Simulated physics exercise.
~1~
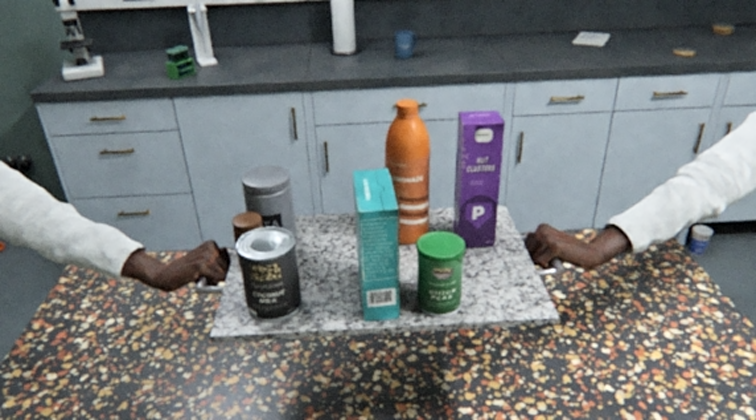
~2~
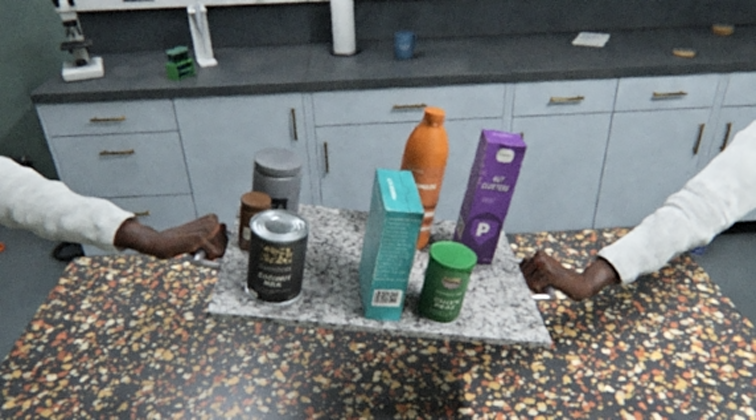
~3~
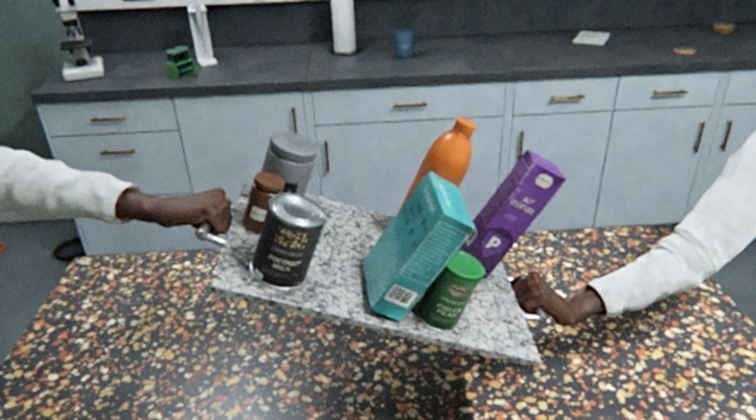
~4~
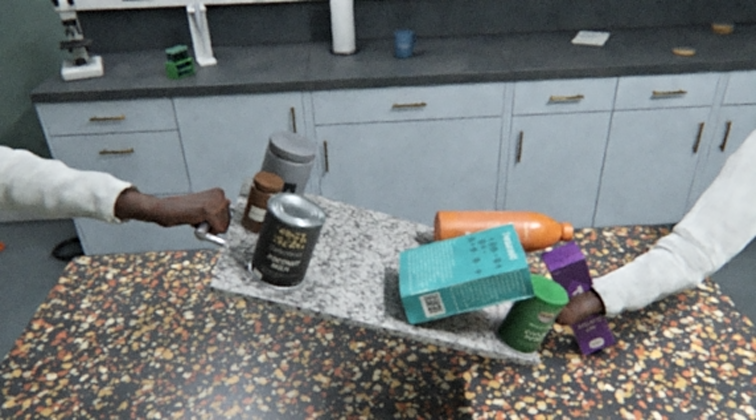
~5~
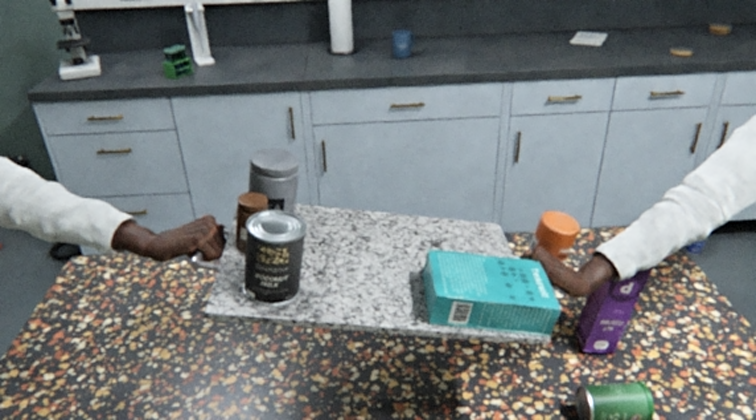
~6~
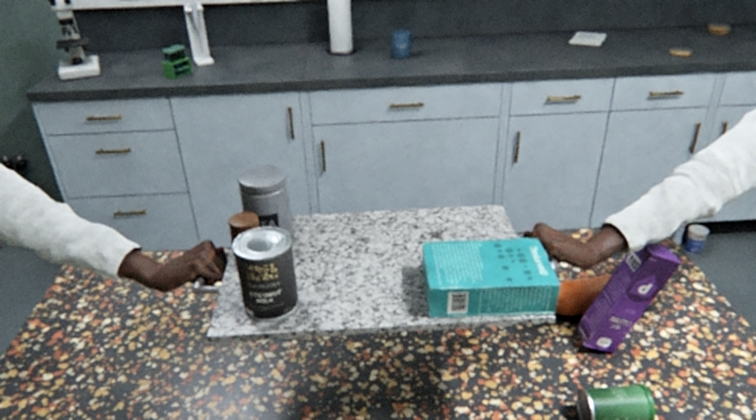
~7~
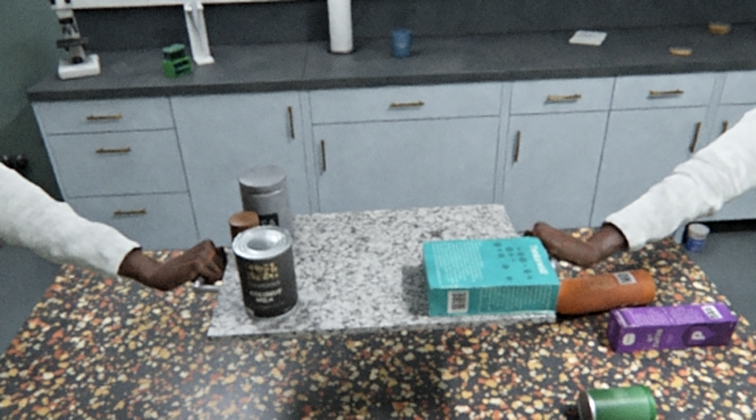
To begin with, two hands hold a flat speckled tray level above a counter, carrying a black tin, grey jar, brown shaker, turquoise packet, green tin, orange bottle and purple carton. The hands tip the tray down to the right, and everything on it leans. The orange bottle and turquoise packet topple, while the purple carton goes over the right edge upside down. As the hands begin levelling the tray, the green tin and orange bottle drop off too. Finally, the tray is level, with the packet lying on it, the black tin, jar and shaker upright at left, and the fallen three lying on the counter.
